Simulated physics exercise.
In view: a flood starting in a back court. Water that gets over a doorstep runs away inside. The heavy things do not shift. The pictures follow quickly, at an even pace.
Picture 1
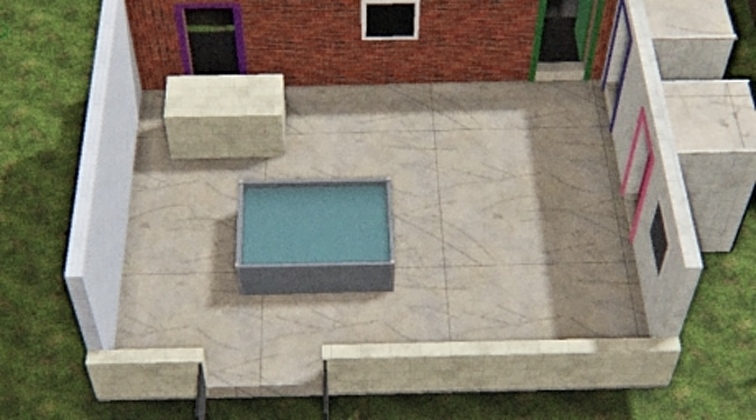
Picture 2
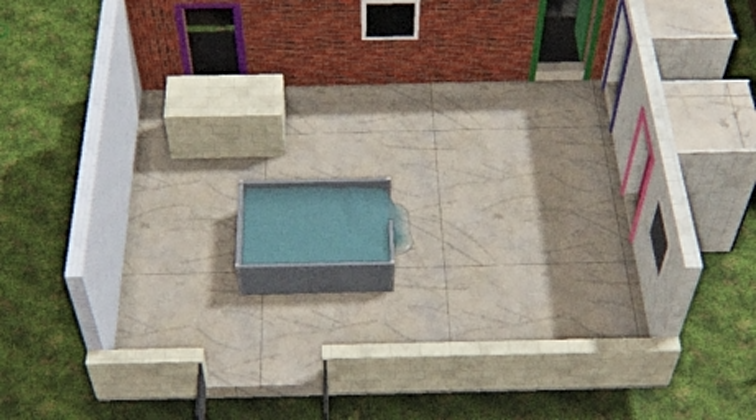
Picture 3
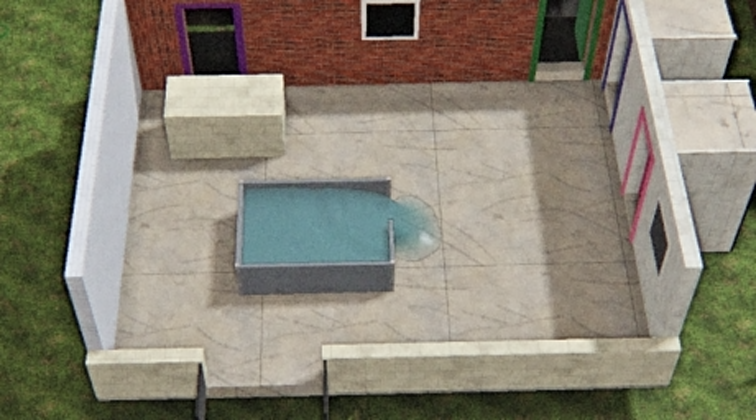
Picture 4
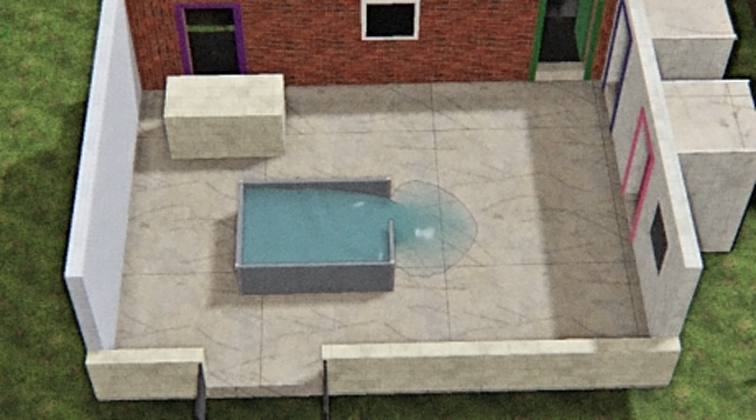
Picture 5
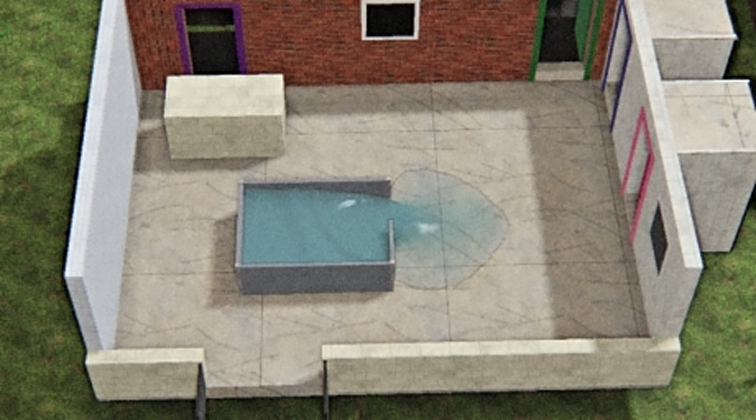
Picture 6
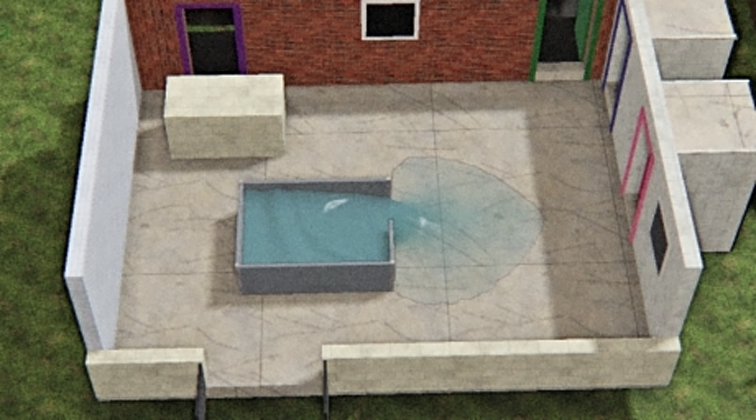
To begin with, an open rectangular tank of blue-green water sits still in a walled, paved court beside a brick building. Water then pours through a gap in the tank's right side, and a thin, rounded sheet spreads rightward across the paving, widening steadily as the level inside lowers.
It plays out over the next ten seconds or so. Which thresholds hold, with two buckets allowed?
The blue door stays under that; the purple door stays under that; the pink door takes more than that; the green door stays under that.
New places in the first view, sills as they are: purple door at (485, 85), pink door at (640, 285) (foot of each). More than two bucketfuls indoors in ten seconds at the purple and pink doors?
The purple door is over; the pink door lets more in.
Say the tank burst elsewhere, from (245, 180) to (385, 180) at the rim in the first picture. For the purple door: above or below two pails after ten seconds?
In short: Purple door passes that mark.
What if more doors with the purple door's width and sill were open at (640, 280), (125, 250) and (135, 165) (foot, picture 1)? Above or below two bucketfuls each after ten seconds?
As listed: Goes over, takes less, lets less in.
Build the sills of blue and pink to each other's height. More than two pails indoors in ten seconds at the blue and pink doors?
In short: The blue one passes that mark, the pink one is under.
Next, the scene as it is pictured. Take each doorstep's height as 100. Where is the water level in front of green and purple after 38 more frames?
In turn 40 and 0 per cent.
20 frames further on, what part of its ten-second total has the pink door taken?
Roughly 70 per cent.
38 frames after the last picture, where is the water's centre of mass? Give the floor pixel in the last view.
Roughly at (458, 221).
A moment on, water covers 30 % of the floor; the blue door not reached, the purple door not reached, the pink door wet at the sill, nothing in, the green door not reached.
Next, water covers 40 % of the floor; the blue door wet at the sill, nothing in, the purple door not reached, the pink door over two buckets in, the green door wet at the sill, nothing in.
Then, water covers 45 % of the floor; the blue door wet at the sill, nothing in, the purple door not reached, the pink door far over two buckets in, the green door wet at the sill, nothing in.
Later, water covers 60 % of the floor; the blue door wet at the sill, nothing in, the purple door not reached, the pink door far over two buckets in, the green door wet at the sill, nothing in.
In the end, water covers 90 % of the floor; the blue door wet at the sill, nothing in, the purple door wet at the sill, nothing in, the pink door far over two buckets in, the green door under two buckets in.
